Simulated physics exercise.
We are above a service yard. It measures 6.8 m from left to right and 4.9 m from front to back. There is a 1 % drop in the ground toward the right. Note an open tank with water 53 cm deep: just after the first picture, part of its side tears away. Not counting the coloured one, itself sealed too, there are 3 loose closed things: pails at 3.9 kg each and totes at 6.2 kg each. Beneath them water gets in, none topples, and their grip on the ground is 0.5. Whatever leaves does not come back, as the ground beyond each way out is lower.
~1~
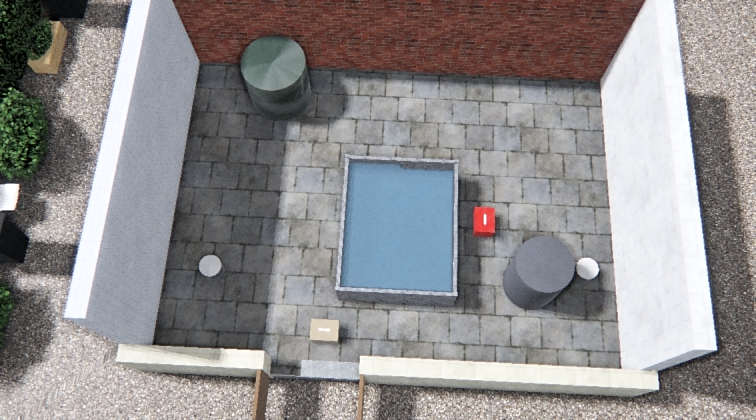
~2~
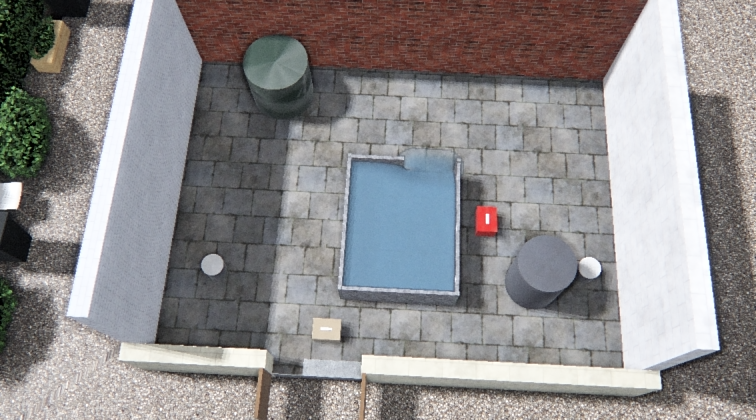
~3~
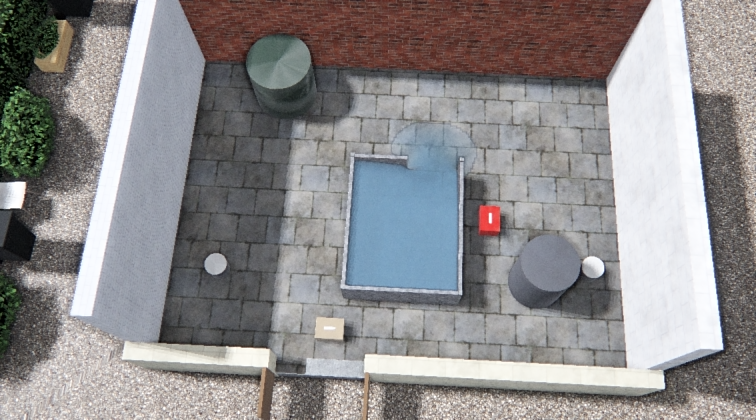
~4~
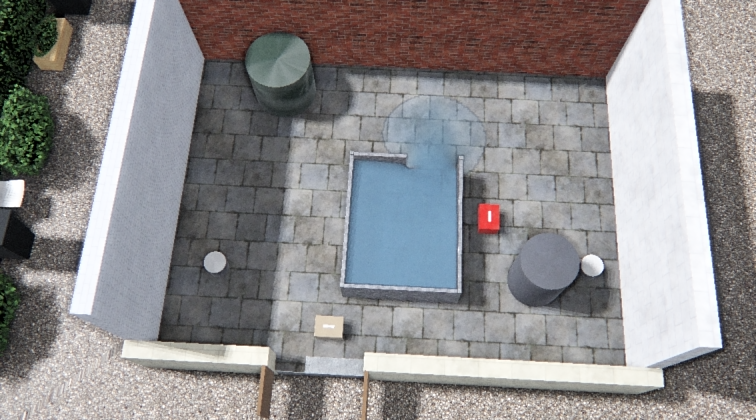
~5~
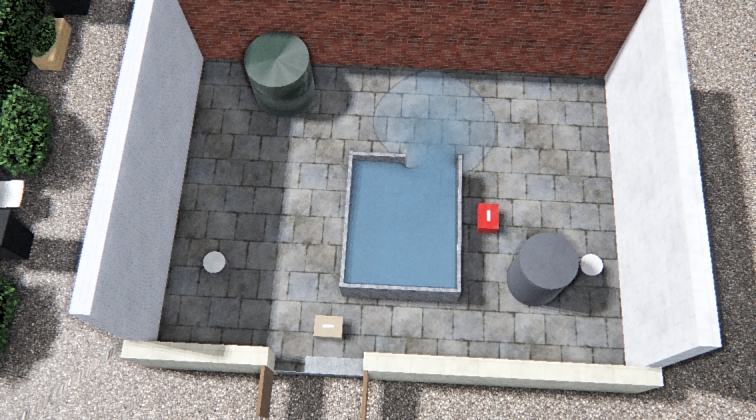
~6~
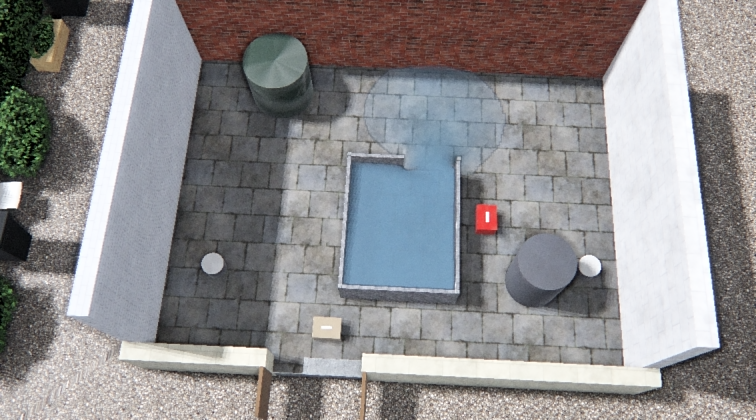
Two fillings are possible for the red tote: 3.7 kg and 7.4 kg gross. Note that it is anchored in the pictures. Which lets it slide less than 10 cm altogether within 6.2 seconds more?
The light setting fails; heavy succeeds.
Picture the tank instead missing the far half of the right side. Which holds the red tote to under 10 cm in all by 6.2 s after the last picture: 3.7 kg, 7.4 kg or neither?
Then, in short, both are too little.
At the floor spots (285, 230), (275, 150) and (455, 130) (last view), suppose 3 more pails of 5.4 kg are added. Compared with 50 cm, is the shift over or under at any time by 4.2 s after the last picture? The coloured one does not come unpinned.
Each in turn: Not that far, not that far, further than that.
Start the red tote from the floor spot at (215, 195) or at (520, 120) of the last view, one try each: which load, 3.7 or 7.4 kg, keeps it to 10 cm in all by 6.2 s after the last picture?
Try 1: Lesser mass sufficient. Try 2: Both insufficient.
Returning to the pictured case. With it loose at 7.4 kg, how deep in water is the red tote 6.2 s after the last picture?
Close to 5 cm deep.
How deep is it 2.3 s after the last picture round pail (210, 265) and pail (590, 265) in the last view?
0 and 0 cm.
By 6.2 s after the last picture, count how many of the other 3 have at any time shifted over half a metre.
Result: 1.
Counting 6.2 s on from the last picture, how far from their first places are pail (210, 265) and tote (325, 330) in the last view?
So the first is off by 0 centimetres, the second by 0 centimetres.
Then, 0.6 s after the last picture the red tote would be 0 cm from its start with 3.7 kg and 0 cm from its start with 7.4 kg; 0 cm of water round it then.
Then, 2.3 s after the last picture the red tote would be 0 cm from its start with 3.7 kg and 0 cm from its start with 7.4 kg; 0 cm of water round it then.
Then, 4.2 s after the last picture the red tote would be 0 cm from its start with 3.7 kg and 0 cm from its start with 7.4 kg; 2 cm of water round it then.
Then, 6.2 s after the last picture the red tote would be 35 cm from its start with 3.7 kg and 0 cm from its start with 7.4 kg; 5 cm of water round it then.
